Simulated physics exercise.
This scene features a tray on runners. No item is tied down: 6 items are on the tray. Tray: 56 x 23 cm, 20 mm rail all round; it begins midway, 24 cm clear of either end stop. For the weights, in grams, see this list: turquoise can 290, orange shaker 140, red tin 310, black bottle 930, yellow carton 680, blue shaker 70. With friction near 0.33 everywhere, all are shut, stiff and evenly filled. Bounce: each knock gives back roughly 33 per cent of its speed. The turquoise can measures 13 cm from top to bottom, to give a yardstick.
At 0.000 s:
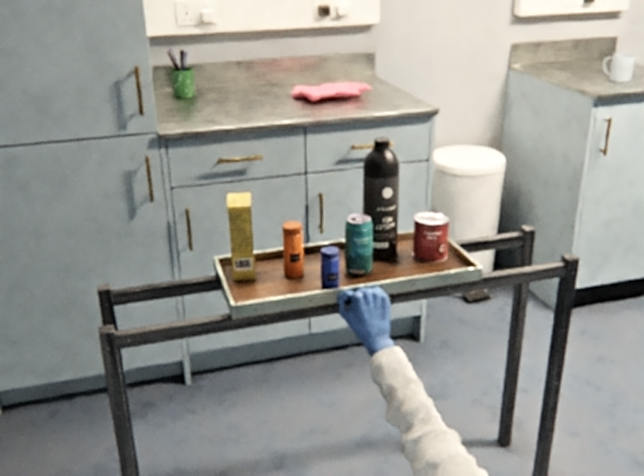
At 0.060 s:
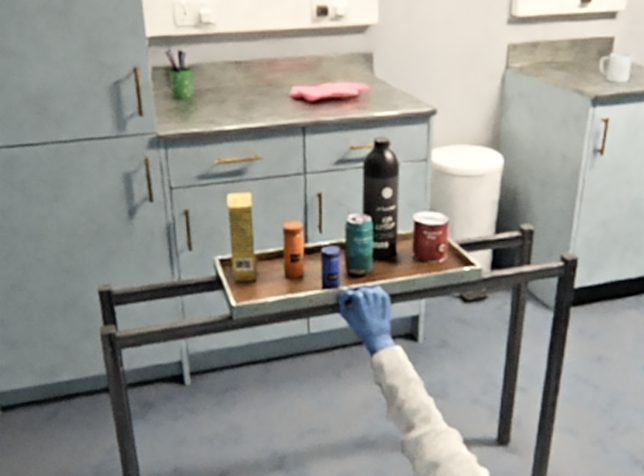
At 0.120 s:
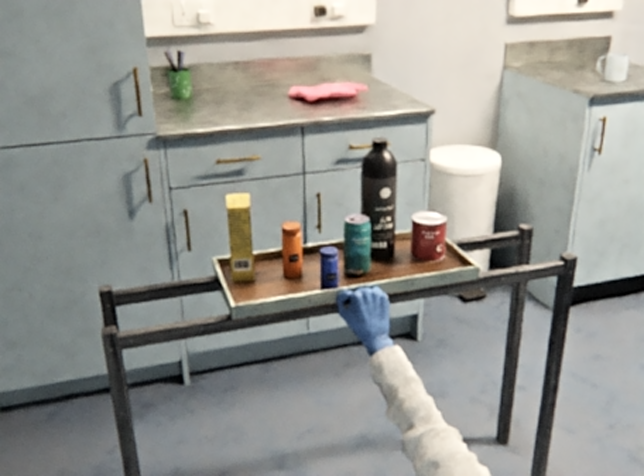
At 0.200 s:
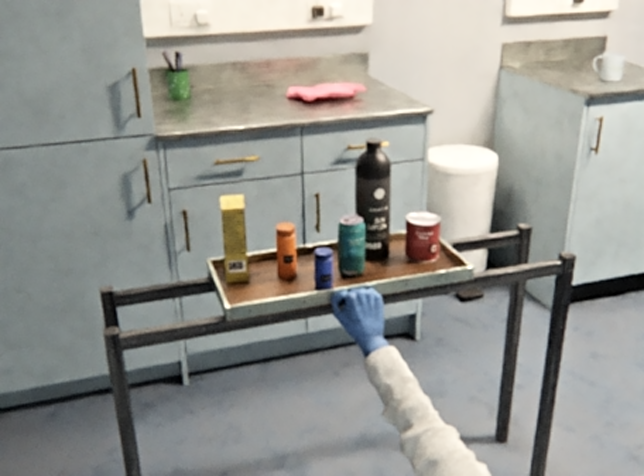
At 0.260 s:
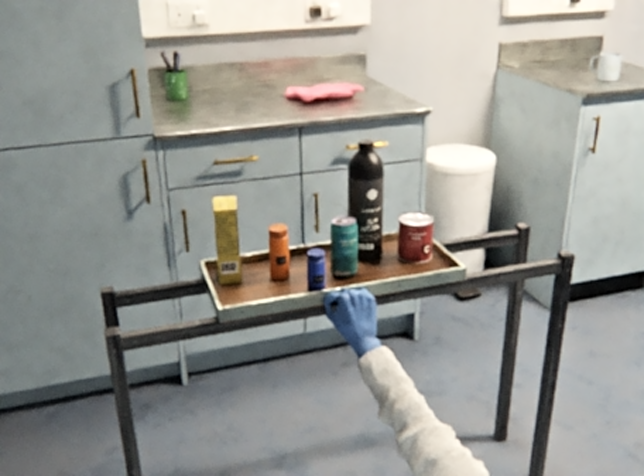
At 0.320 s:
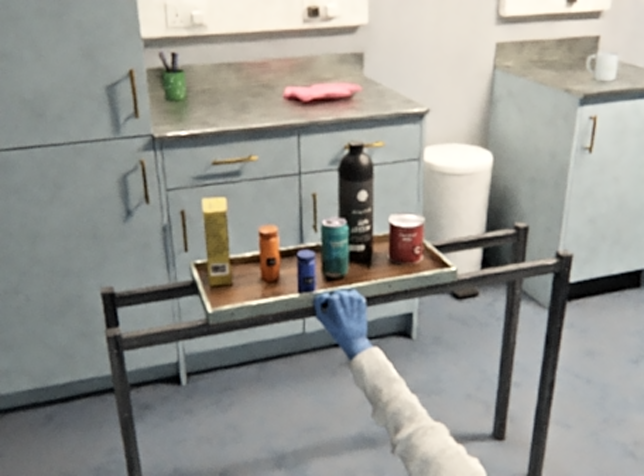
A tray on a dark metal frame, gripped at its front edge by a blue-gloved hand, sits in a room with pale blue cabinets, seen from slightly above. It carries a yellow carton at left, an orange shaker, a small blue shaker, a turquoise can, a tall black bottle and a red tin at right. After barely moving at first, the tray slides a short way left with the hand, its items staying upright.
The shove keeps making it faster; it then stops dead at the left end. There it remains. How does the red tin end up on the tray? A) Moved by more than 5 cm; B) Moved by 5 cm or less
Moved by more than 5 cm.
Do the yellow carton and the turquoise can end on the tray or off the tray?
The yellow carton winds up out of bounds; the turquoise can stays within bounds.
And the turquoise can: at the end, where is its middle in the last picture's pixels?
End point: Approx. (215, 267).
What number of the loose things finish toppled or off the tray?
1.
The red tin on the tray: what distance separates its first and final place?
Start to finish, roughly 10 cm.
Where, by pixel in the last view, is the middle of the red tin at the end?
Around pixel (296, 256).
After 0.82 s, tray 24 cm left; yellow carton now off the tray; red tin moved 10 cm near (296, 256); orange shaker 8° off upright.
After 1.32 s, tray 24 cm left; red tin moved 10 cm near (296, 256); orange shaker 7° off upright; blue shaker moved 10 cm.
In the end (3.4 s), off the tray, yellow carton; not toppled but over 5 cm from the start, turquoise can, orange shaker, red tin, black bottle and blue shaker. At the end, from the last picture's camera, red tin near (296, 256).
